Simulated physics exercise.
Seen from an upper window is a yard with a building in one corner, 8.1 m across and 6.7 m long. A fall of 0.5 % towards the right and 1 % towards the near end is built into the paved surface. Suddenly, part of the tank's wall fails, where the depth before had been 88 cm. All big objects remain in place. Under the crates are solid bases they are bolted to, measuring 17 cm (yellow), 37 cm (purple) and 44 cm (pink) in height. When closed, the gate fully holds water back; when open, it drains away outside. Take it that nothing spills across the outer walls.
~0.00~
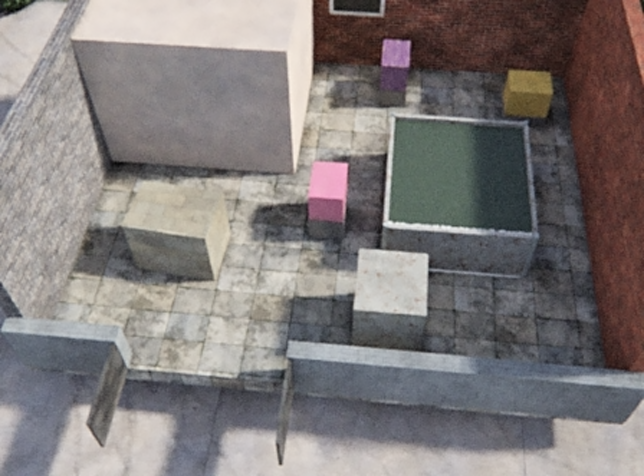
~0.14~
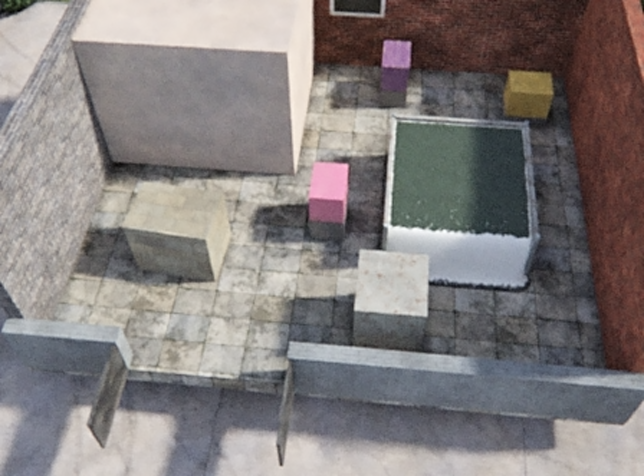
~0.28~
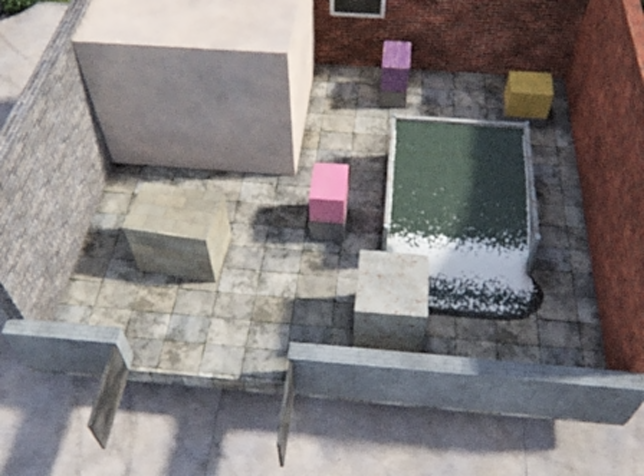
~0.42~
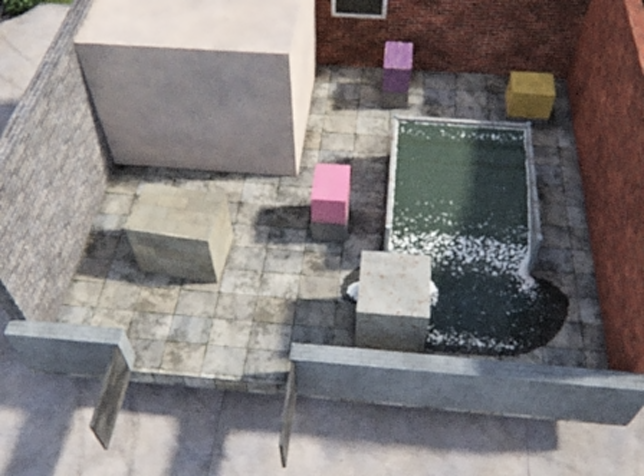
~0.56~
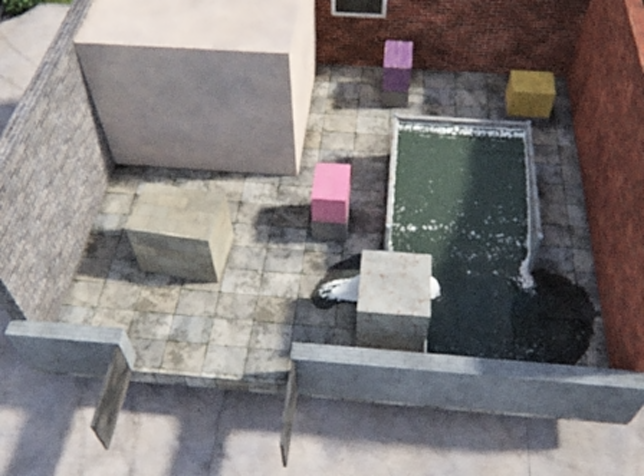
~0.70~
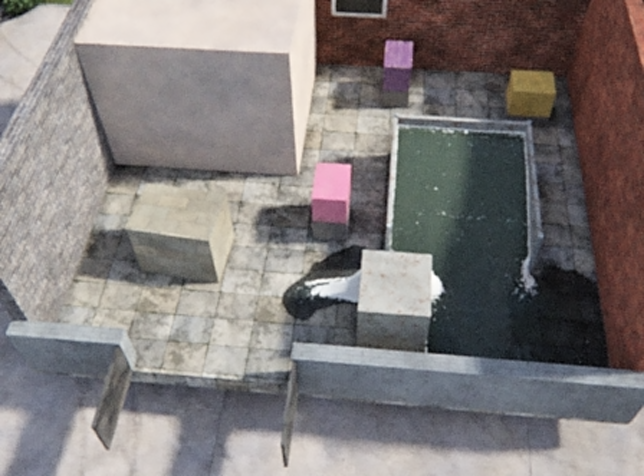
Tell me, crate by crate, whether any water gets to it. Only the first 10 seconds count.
Here it is: Yellow crate, water gets to it; purple crate, no water gets to it; pink crate, no water gets to it.
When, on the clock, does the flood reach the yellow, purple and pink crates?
Yellow: 2.8 s; purple: 3.8 s; pink: 1.0 s.
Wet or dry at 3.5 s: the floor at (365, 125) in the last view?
Not yet touched.
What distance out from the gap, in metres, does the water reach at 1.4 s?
4.4 m.
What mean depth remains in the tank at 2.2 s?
Depth, averaged: Around 28 centimetres.
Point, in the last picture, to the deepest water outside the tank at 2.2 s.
Location: Approx. (607, 396).
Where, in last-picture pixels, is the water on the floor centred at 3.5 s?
I'd put it close to (426, 267).
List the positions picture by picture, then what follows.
The tank at (459, 175) is whole and still, 88 cm deep, in the first frame.
Water pours out at (455, 258) and has run 1.1 m, to (378, 267); deepest outside 17 cm, 88 cm at the tank's back, in the second frame.
Water pours out at (455, 259) and has run 1.3 m, to (373, 293); deepest outside 43 cm, 88 cm at the tank's back, in the third frame.
The front is at (347, 291), 1.7 m from the gap at (457, 261); 2.9 m2 of floor is under water; 85 cm left at the back of the tank, in the fourth frame.
Water pours out at (457, 261) and has run 2.2 m, to (319, 298); deepest outside 86 cm, 75 cm at the tank's back, in the fifth frame.
Water pours out at (458, 261) and has run 2.6 m, to (288, 299); deepest outside 98 cm, 75 cm at the tank's back, in the sixth frame.
After 1.4 s water covers 30 % of the floor and is deepest (77 cm) near (607, 396); yellow plinth not reached, purple plinth not reached, pink plinth reached.
After 2.2 s water covers 50 % of the floor and is deepest (68 cm) near (607, 396); yellow plinth not reached, purple plinth not reached, pink plinth reached.
After 3.5 s water covers 70 % of the floor and is deepest (44 cm) near (538, 127); yellow plinth reached, purple plinth not reached, pink plinth reached.
After 6.0 s water covers 95 % of the floor and is deepest (22 cm) near (565, 108); yellow plinth reached, purple plinth reached, pink plinth reached.
After 10.0 s water covers 100 % of the floor and is deepest (18 cm) near (593, 395); highest at the yellow plinth 42 cm, highest at the purple plinth 27 cm, highest at the pink plinth 19 cm.
